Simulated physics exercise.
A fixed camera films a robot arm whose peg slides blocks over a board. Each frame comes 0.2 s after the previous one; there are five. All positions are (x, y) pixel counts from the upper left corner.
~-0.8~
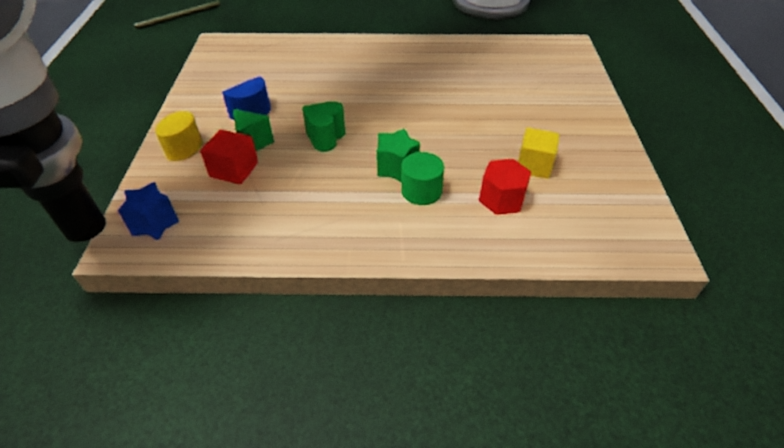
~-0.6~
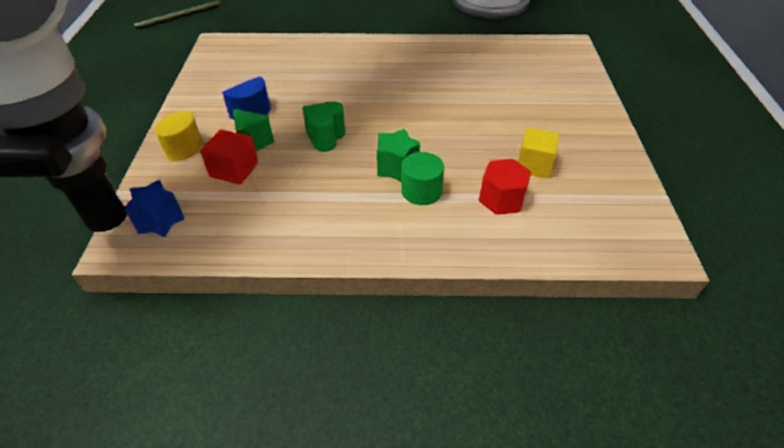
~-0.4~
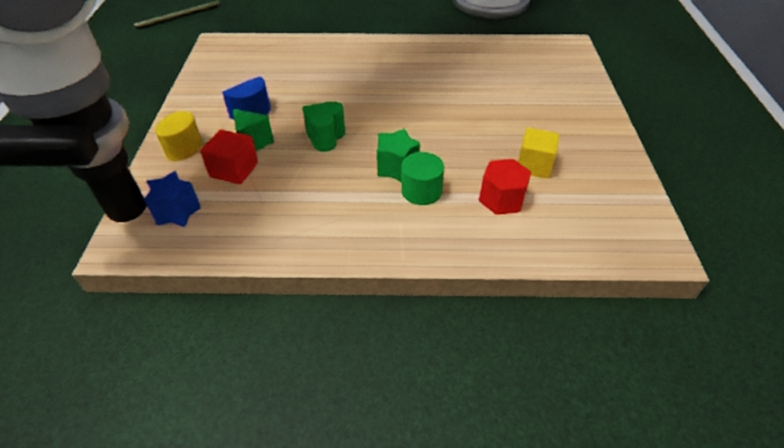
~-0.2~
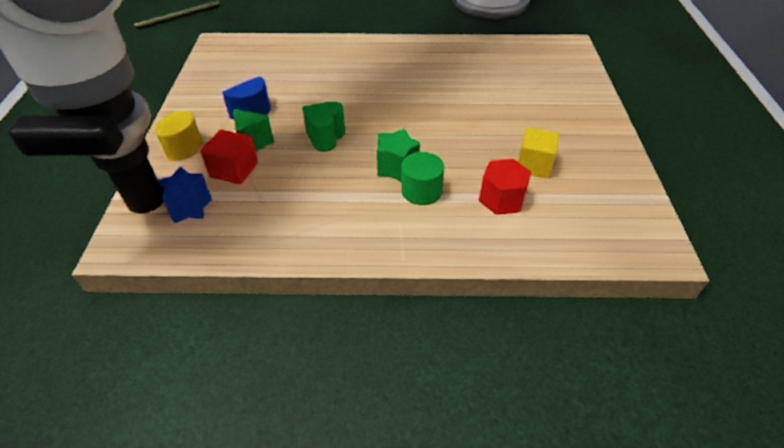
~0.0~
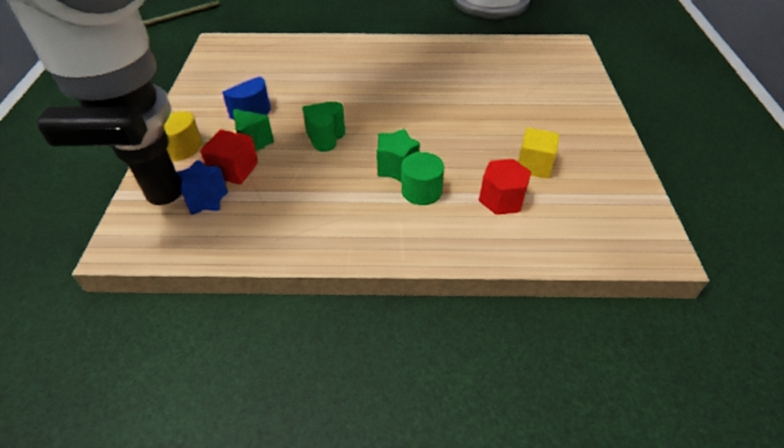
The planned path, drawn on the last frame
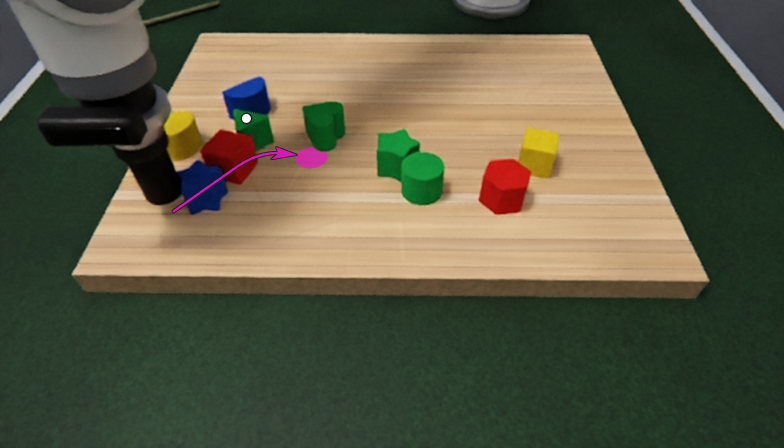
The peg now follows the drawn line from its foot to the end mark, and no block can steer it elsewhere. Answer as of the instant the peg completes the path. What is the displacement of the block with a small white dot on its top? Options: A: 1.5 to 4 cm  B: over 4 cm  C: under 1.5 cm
I'll go with B - over 4 cm.
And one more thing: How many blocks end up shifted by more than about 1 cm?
The answer will be at least three.
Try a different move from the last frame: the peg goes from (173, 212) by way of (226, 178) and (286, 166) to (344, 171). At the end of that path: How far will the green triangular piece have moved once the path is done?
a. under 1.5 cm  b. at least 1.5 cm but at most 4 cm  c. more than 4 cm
Letter c.
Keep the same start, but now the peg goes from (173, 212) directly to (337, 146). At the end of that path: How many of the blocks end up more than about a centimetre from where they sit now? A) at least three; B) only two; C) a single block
A (at least three)
The drawn path runs from (173, 212) over (218, 180) and (262, 155) to (312, 157); the dot is on the green triangular piece.
What follows on the original path. One third of the way, peg at (212, 161); blue star block at (242, 146); red square at (263, 124), turned 10° clockwise; green triangular piece at (263, 103), turned 70° anticlockwise.
Two thirds of the way, peg at (258, 136); blue star block at (287, 122); red square at (304, 102); green triangular piece at (276, 94), turned 120° anticlockwise; green heart block at (338, 108), turned 45° clockwise.
At the end, peg at (309, 139); blue star block at (324, 115), turned 35° anticlockwise; red square at (318, 95), turned 15° anticlockwise; green triangular piece at (276, 94), turned 120° anticlockwise; green heart block at (358, 102), turned 60° clockwise.
